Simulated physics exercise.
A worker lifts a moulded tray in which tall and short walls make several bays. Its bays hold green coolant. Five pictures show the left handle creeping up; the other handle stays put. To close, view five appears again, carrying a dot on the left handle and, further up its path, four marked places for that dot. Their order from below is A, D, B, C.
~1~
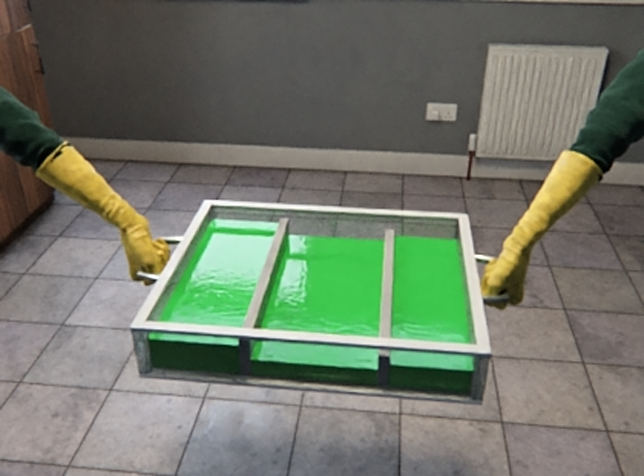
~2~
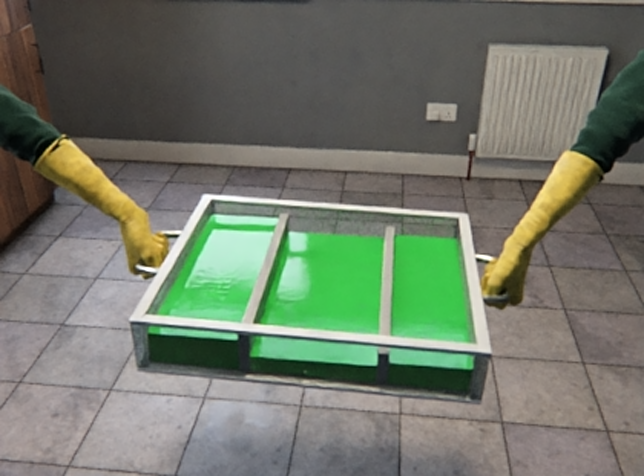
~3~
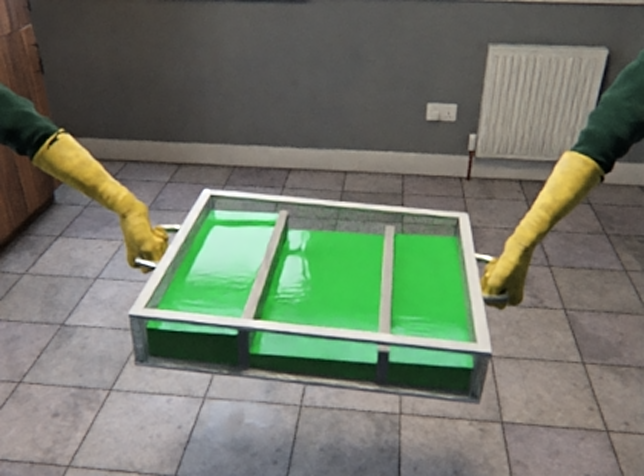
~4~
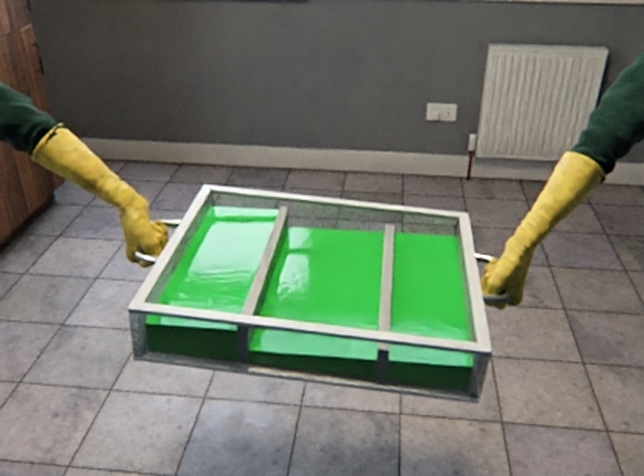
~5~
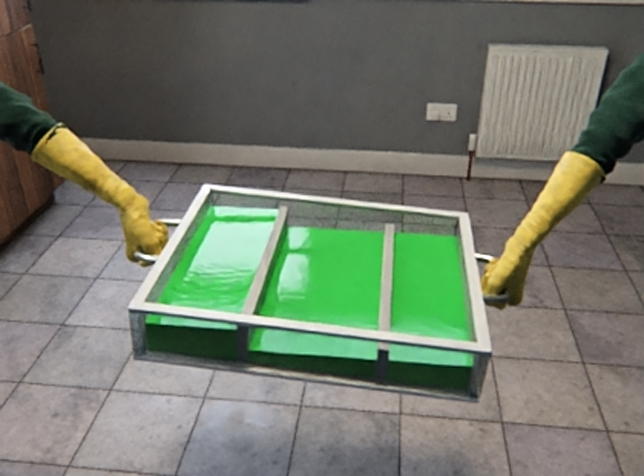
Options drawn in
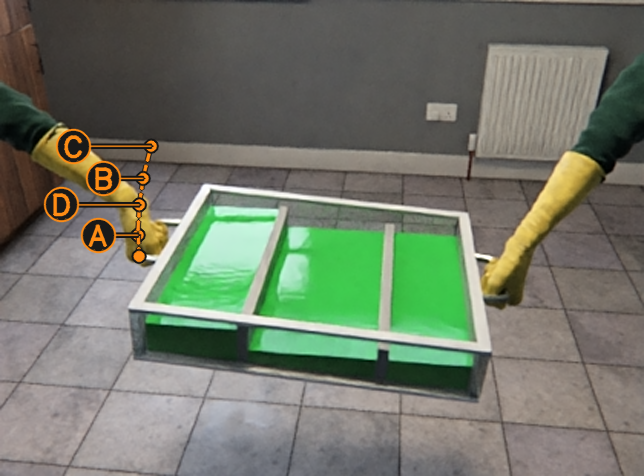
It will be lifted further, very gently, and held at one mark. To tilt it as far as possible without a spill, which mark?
Choose B.
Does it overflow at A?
No, that is safe.
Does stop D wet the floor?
No.
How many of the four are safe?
Three.
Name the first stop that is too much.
C.
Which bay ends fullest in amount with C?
The right bay.
On the marked copy, A at (138, 235); B at (143, 178); C at (151, 146); D at (139, 204).
If A is chosen, nothing spills; the left bay holds the most.
If B is chosen, nothing spills; the right bay holds the most.
If C is chosen, about 9 % goes over the rim.
If D is chosen, nothing spills; the left bay holds the most.
